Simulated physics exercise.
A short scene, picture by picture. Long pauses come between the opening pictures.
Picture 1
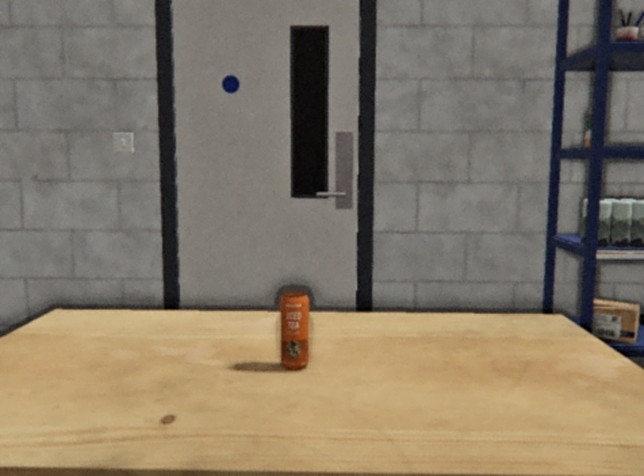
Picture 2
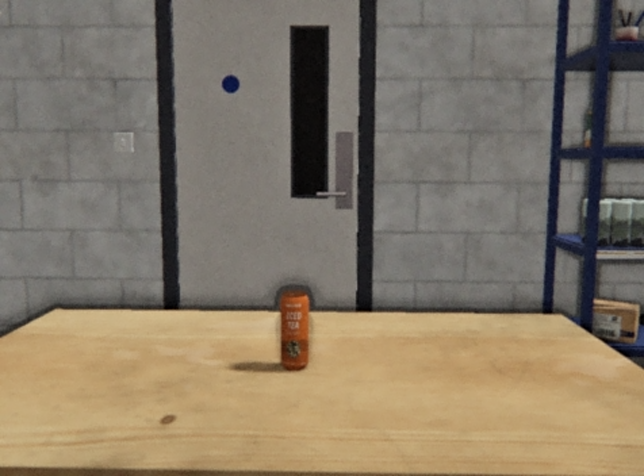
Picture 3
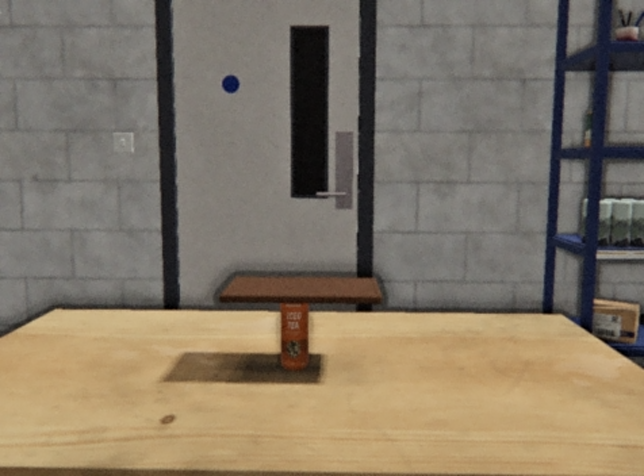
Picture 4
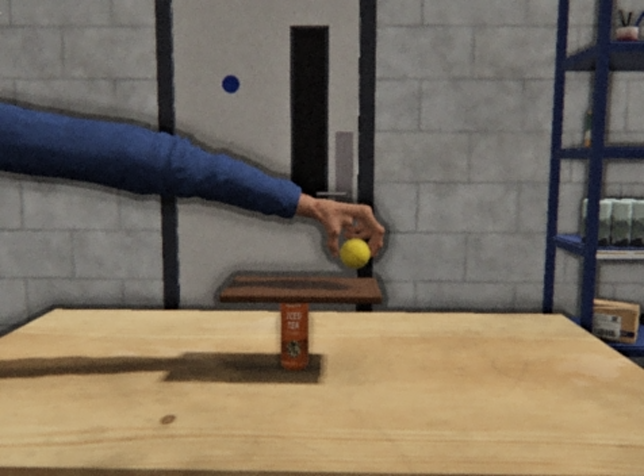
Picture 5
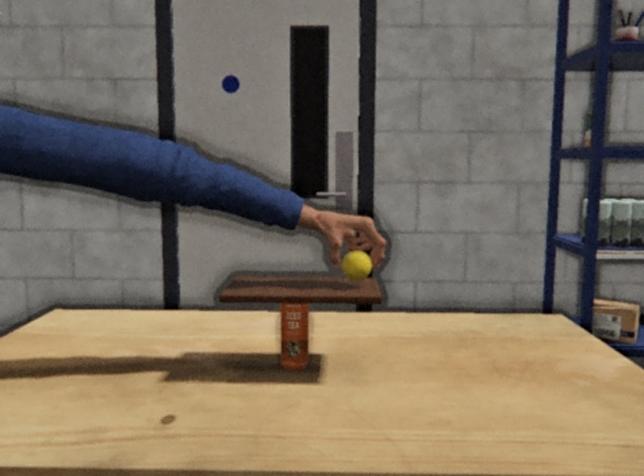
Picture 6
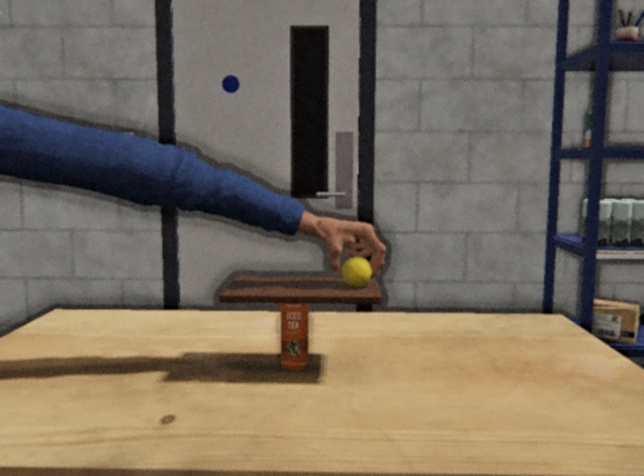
At first, an orange can stands alone on a wooden table in front of a grey door. A flat brown lid then appears lying across the top of the can. Next, a blue-sleeved arm reaches in from the left and lowers a yellow lemon a short way to the right side of the lid.
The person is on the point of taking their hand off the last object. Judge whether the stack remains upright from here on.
It does not remain upright.
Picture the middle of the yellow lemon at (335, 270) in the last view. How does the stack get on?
What happens next is that it goes down.
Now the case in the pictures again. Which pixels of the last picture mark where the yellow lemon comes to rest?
End position: Approximately (362, 355).
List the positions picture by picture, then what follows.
The last thing is not in view yet, in the first picture.
The last thing is not in view yet, in the second picture.
The last thing is not in view yet; brown lid (303, 289), in the third picture.
On its way; yellow lemon (355, 254); brown lid (303, 289), in the fourth picture.
On its way; yellow lemon (357, 265); brown lid (303, 289), in the fifth picture.
In place under the hand; yellow lemon (357, 272); brown lid (303, 289), in the sixth picture.
Then, 0.40 s on from there, yellow lemon now fallen; brown lid turned 61° from how it was put.
Then, 0.60 s on from there, brown lid turned 70° from how it was put.
Then, 0.90 s on from there, brown lid now fallen; orange can turned 59° from how it was put.
Then, 1.00 s on from there, orange can now fallen.
In the end, fallen, brown lid, orange can and yellow lemon. At the end, from the last picture's camera, yellow lemon near (362, 355). The stack gives way.
